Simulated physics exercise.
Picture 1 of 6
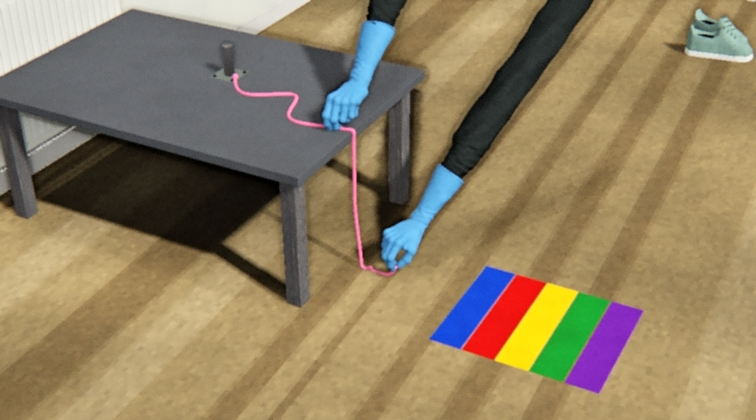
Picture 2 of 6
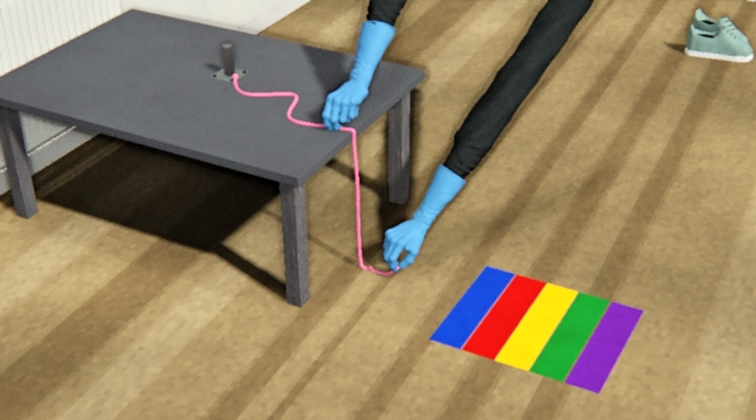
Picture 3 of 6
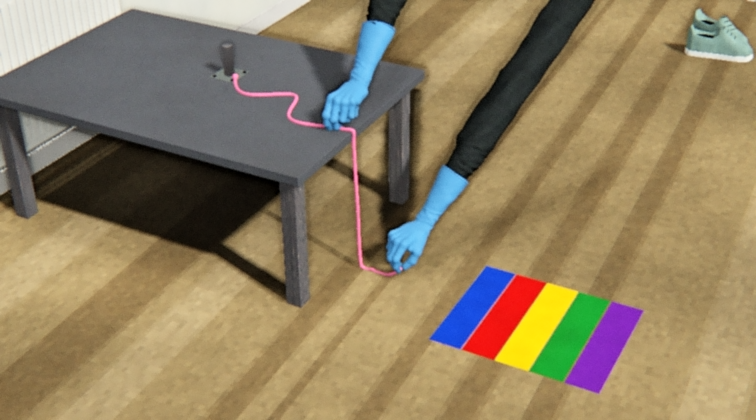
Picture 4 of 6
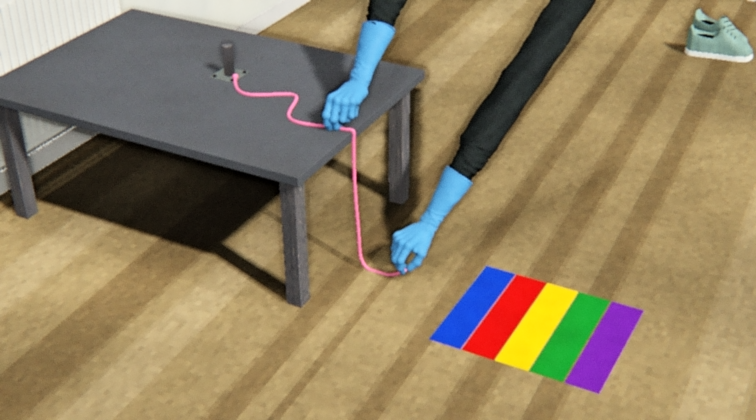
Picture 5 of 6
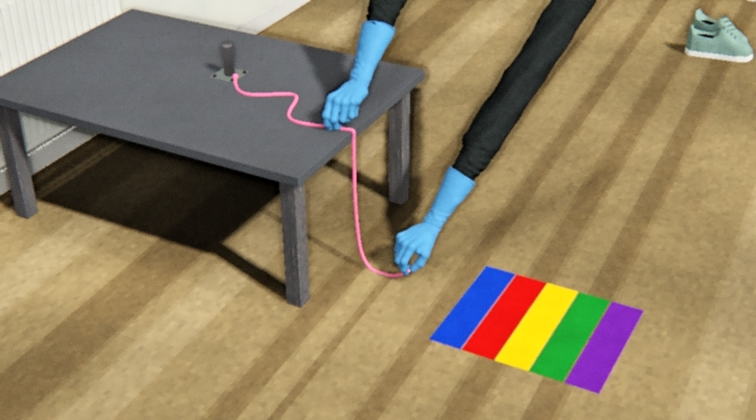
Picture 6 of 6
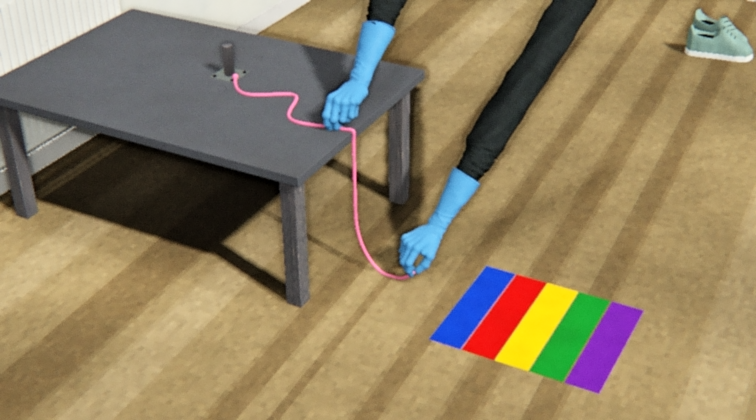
Pink cord being drawn slightly right across the floor by one blue-gloved hand, another pinching it at the grey table's edge.
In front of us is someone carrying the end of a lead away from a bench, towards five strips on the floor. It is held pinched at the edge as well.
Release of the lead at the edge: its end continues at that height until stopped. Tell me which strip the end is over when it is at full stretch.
It is over the yellow strip.
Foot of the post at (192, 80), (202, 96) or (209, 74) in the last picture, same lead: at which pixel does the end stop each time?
About (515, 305), then (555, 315), then (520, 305).
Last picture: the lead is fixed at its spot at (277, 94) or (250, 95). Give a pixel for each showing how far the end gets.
Estimates in sequence: (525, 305) then (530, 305).
Soon after, end near (492, 295); over blue.
After that, end near (524, 305); over red.
At the stop, end near (543, 310); over yellow. Over yellow.
